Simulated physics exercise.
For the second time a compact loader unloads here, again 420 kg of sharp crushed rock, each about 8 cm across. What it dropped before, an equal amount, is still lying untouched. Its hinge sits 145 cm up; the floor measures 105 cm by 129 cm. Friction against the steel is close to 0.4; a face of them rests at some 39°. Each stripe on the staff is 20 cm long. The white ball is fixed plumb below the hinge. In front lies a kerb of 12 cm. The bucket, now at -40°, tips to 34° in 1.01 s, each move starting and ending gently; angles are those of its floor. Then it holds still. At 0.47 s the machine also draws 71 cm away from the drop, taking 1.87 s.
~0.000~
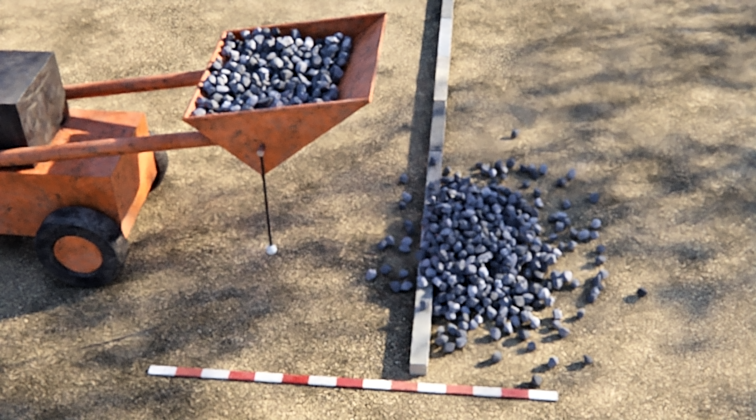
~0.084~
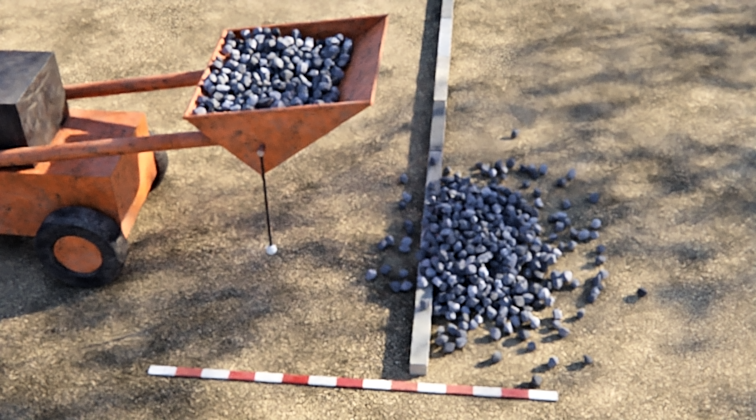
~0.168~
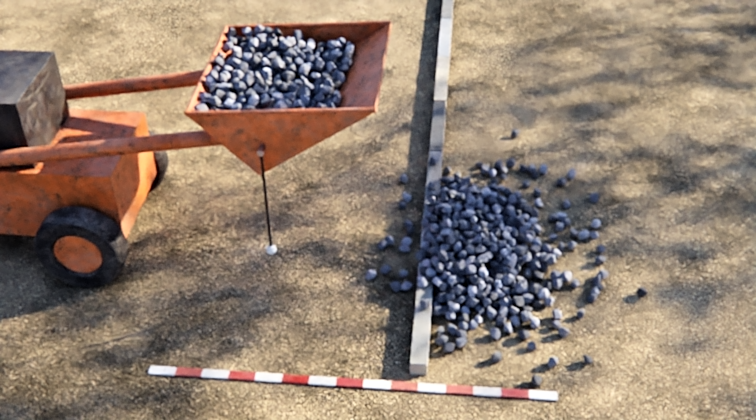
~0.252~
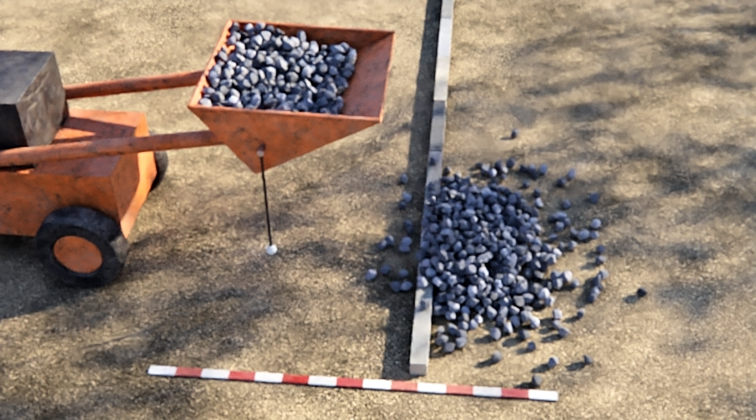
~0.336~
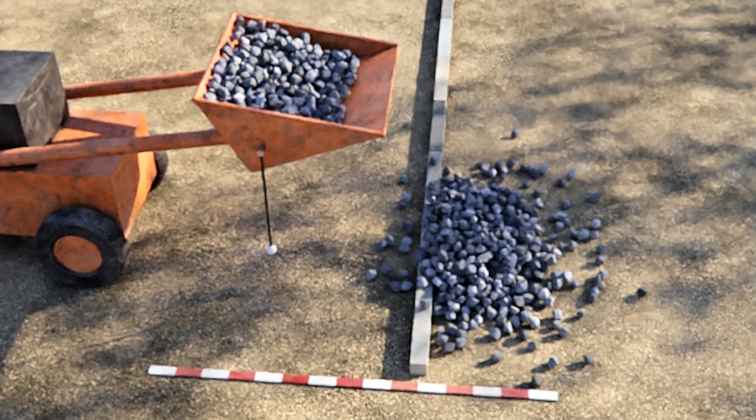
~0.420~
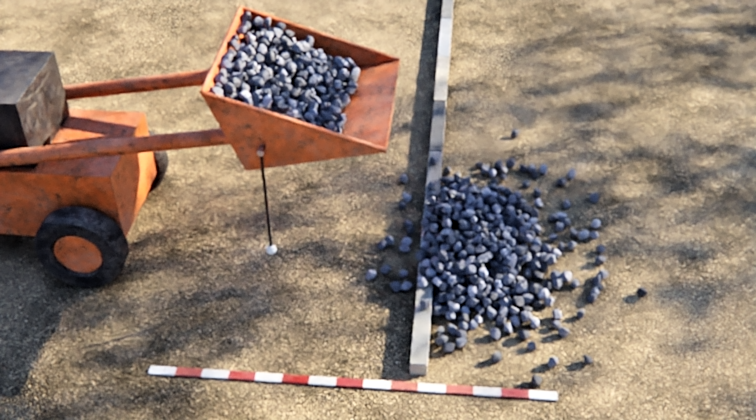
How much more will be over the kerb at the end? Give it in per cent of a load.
Close to 0 parts in a hundred.
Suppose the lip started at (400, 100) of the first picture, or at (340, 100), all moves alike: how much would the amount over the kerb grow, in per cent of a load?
Near 0 per cent from the first place, 0 from the second.
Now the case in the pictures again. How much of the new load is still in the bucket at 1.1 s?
It holds some 90 per cent.
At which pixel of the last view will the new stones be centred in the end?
Their middle is at about (363, 239).
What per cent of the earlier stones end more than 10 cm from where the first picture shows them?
Roughly 0 per cent of them.
After 0.8 s the floor is at 23°; in per cent of one load, 100 in the bucket, 7 on this side of the kerb, 93 over the kerb; the foremost stones are at (603, 251).
After 1.1 s the floor is at 34°; in per cent of one load, 88 in the bucket, 19 on this side of the kerb, 93 over the kerb; the foremost stones are at (603, 251).
After 2.8 s the floor is at 34°; in per cent of one load, 0 in the bucket, 107 on this side of the kerb, 93 over the kerb; the foremost stones are at (603, 251).
After 5.6 s the floor is at 34°; in per cent of one load, 0 in the bucket, 107 on this side of the kerb, 93 over the kerb; the foremost stones are at (603, 251). Net gain over the kerb, 0.
